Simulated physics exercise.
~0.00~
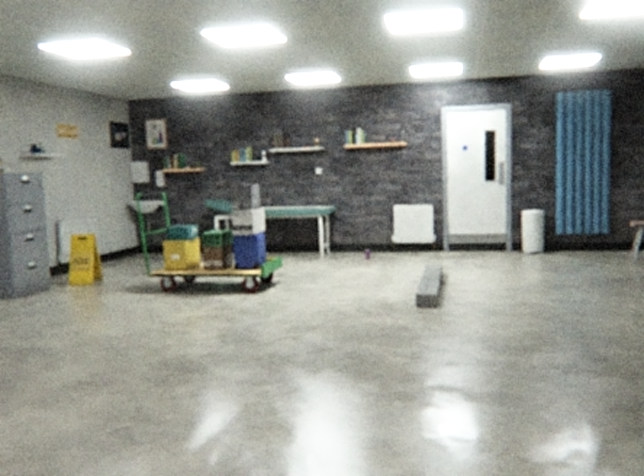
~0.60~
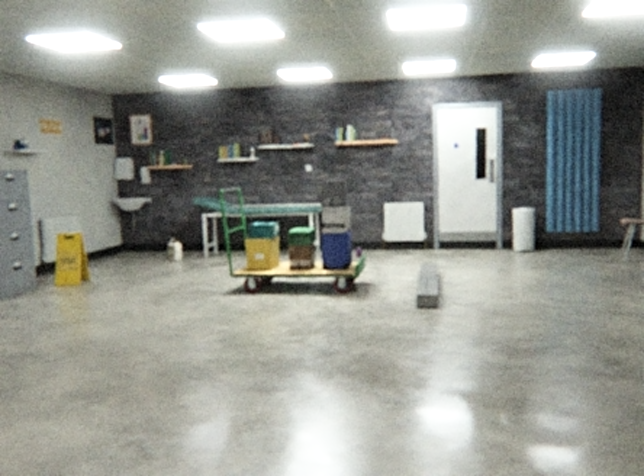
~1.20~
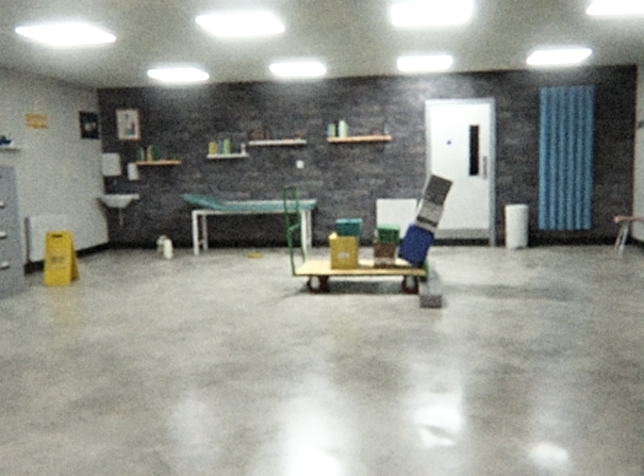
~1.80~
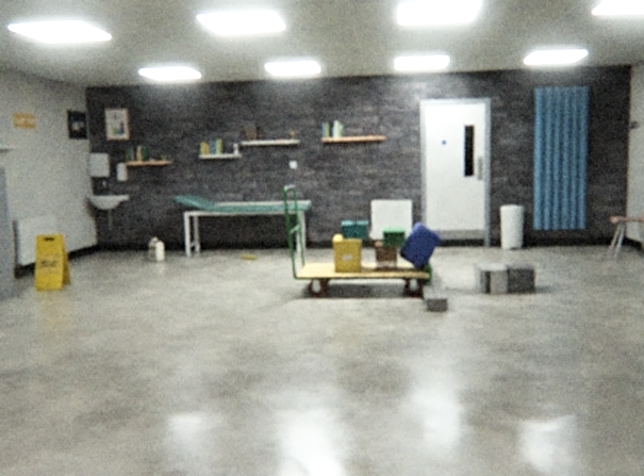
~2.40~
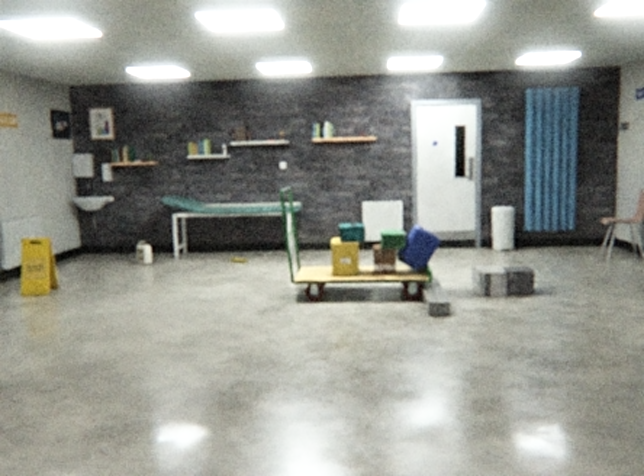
To begin with, a flat trolley with a green handle carries yellow, green, teal, brown and blue pieces, with a white carton and a grey parcel stacked above the blue suitcase, across a shiny concrete floor. It rolls right toward a low grey kerb, its load staying upright. At the kerb the trolley stops, and the stacked pair tips forward over its right end while the suitcase leans. The pair then drops to the floor beyond the kerb. Finally, both lie there still, while the tilted blue suitcase and the other pieces remain aboard.
